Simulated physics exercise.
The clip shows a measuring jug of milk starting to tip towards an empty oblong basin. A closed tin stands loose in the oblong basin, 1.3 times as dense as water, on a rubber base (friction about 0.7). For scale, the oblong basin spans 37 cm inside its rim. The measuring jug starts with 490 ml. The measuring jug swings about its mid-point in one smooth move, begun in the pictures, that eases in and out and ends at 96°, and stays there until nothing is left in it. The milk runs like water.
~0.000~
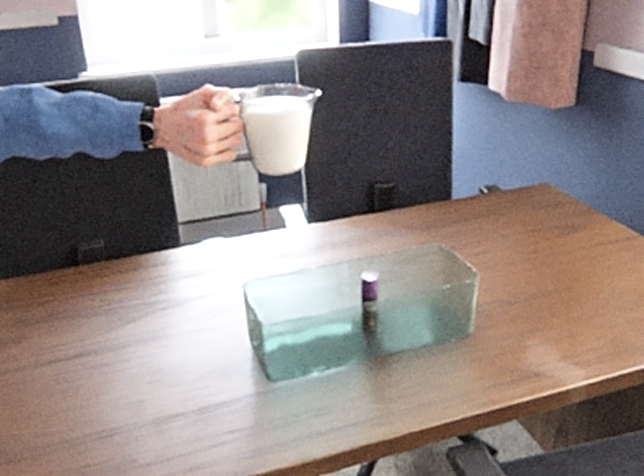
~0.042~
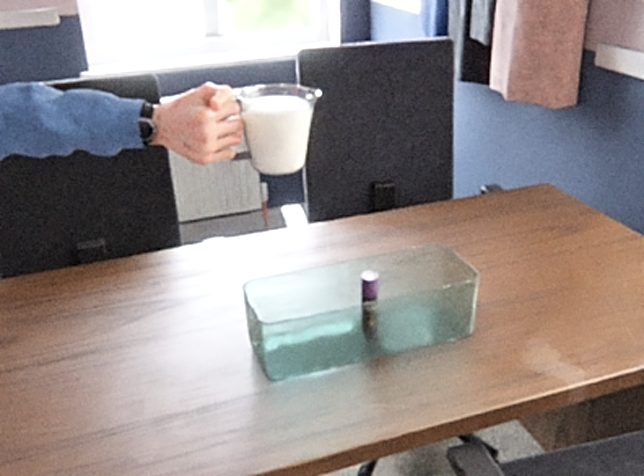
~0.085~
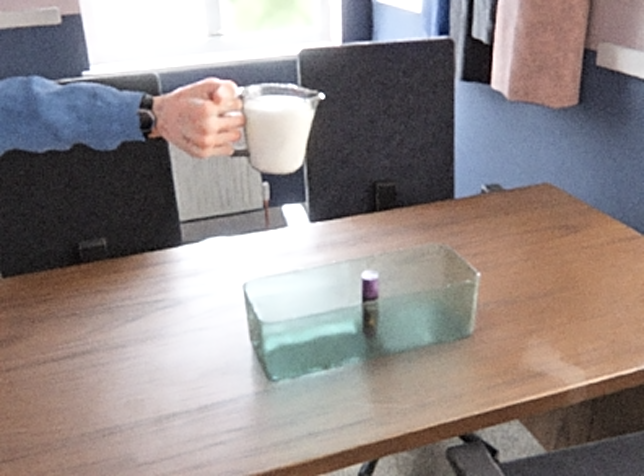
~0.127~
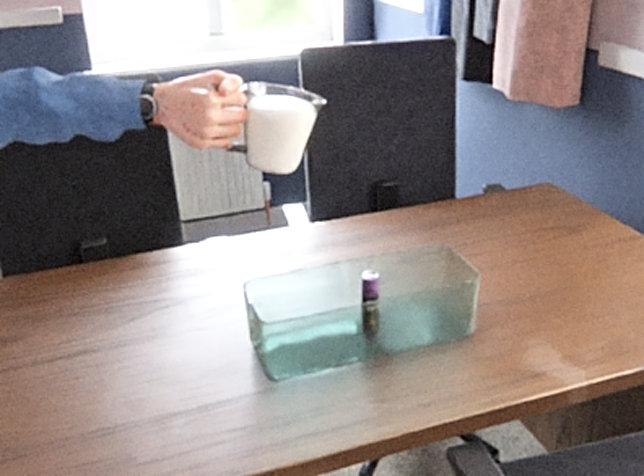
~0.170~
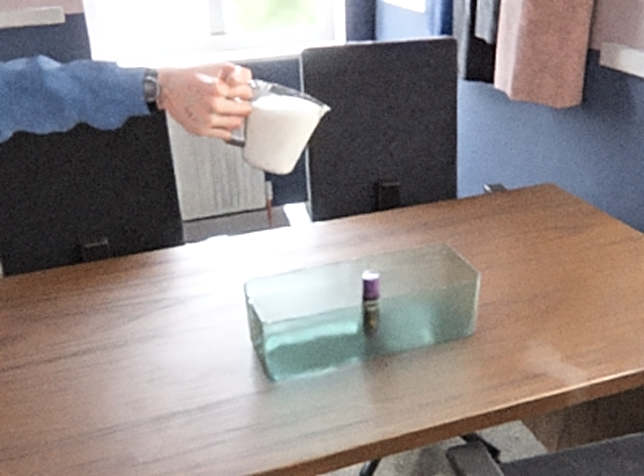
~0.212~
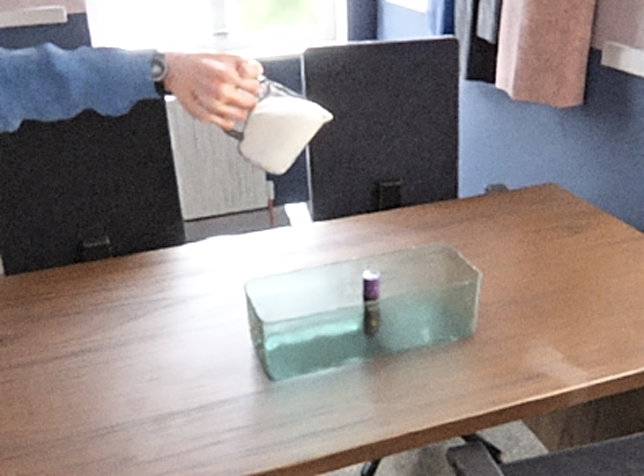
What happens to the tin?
The tin remains upright.
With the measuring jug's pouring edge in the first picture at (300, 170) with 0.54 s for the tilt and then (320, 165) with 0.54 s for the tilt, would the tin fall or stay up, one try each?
First it remains upright; then it topples.
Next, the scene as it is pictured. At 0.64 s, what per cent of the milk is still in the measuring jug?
Some 12 per cent.
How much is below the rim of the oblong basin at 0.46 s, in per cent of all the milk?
Some 3 per cent.
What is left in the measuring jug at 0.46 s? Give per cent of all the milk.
Near 50 in a hundred.
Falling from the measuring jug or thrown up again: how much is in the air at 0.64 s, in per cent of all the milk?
Near 36 in a hundred.
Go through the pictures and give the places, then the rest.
It leans 0°; its right rim is at (319, 91); the milk meets the walls at (240, 110) and (307, 101); the oblong basin's rim runs from (251, 304) to (462, 260); the tin's top is at (370, 278), in the first frame.
It leans 1°; its right rim is at (320, 91); the milk meets the walls at (240, 109) and (307, 101), in the second frame.
It leans 6°; its right rim is at (323, 94); the milk meets the walls at (242, 107) and (309, 102), in the third frame.
It leans 13°; its right rim is at (326, 100); the milk meets the walls at (245, 105) and (313, 103), in the fourth frame.
It leans 22°; its right rim is at (330, 108); the milk meets the walls at (249, 108) and (319, 105), in the fifth frame.
It leans 32°; its right rim is at (332, 117); the milk meets the walls at (250, 113) and (328, 111); 1 per cent is over the edge, in the sixth frame.
By 0.46 s the tilt is 91° and 49 per cent is still to pour; the tin stands where it began.
By 0.64 s the tilt is 96° and 12 per cent is still to pour; the tin stands where it began.
By 0.83 s the tilt is 96° and 2 per cent is still to pour; the tin stands where it began.
By 1.04 s the tilt is 96° and 0 per cent is still to pour; the tin stands where it began.
At rest the tin stands where it began.
